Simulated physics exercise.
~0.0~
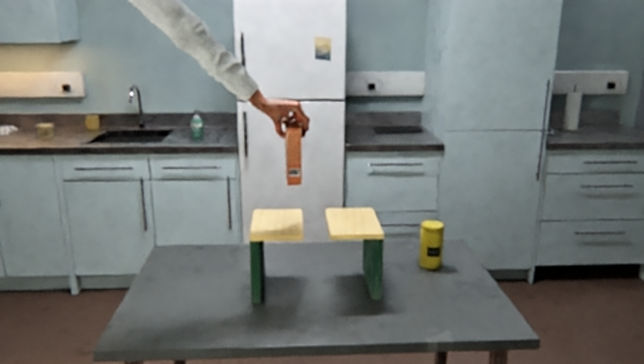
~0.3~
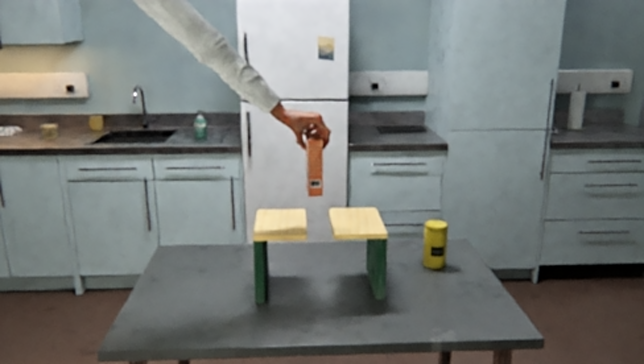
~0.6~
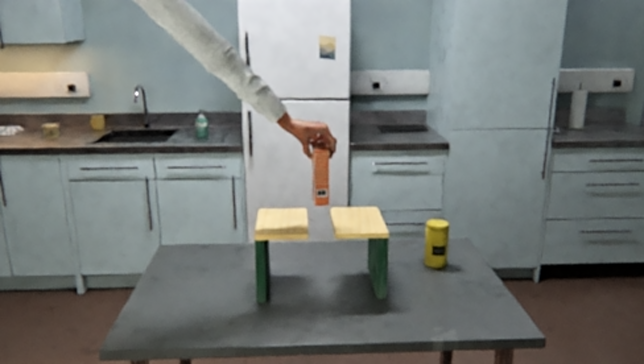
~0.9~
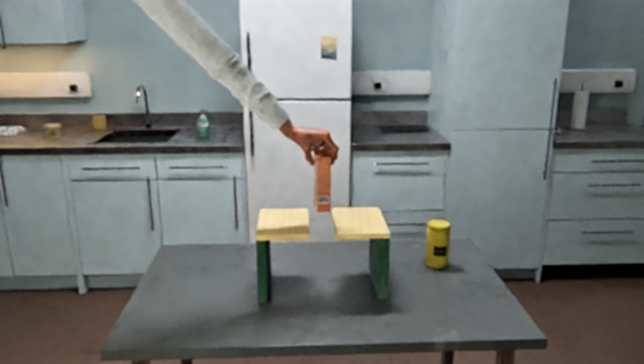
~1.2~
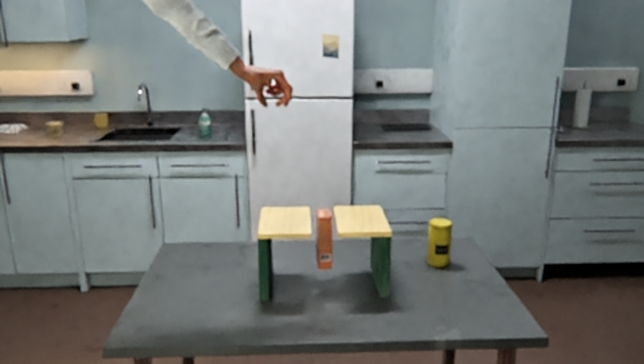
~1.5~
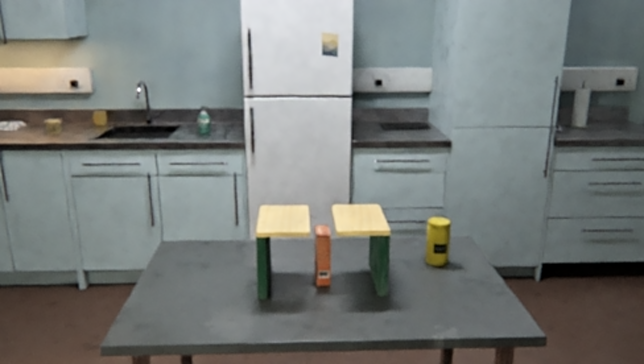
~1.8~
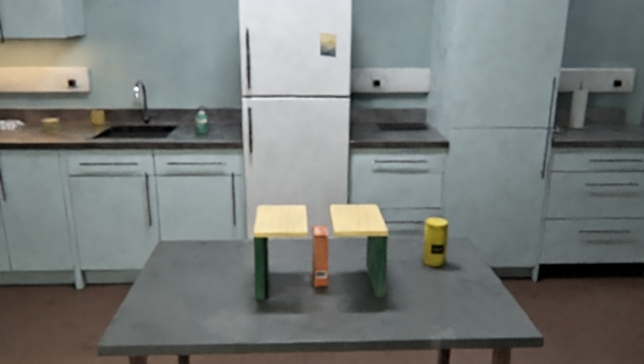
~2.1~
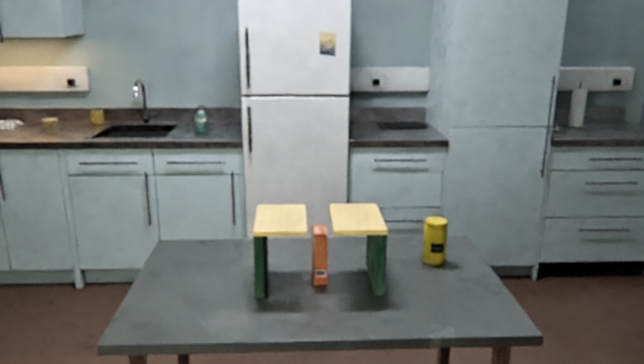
In a kitchen, a hand drops an orange packet through a gap onto the table.
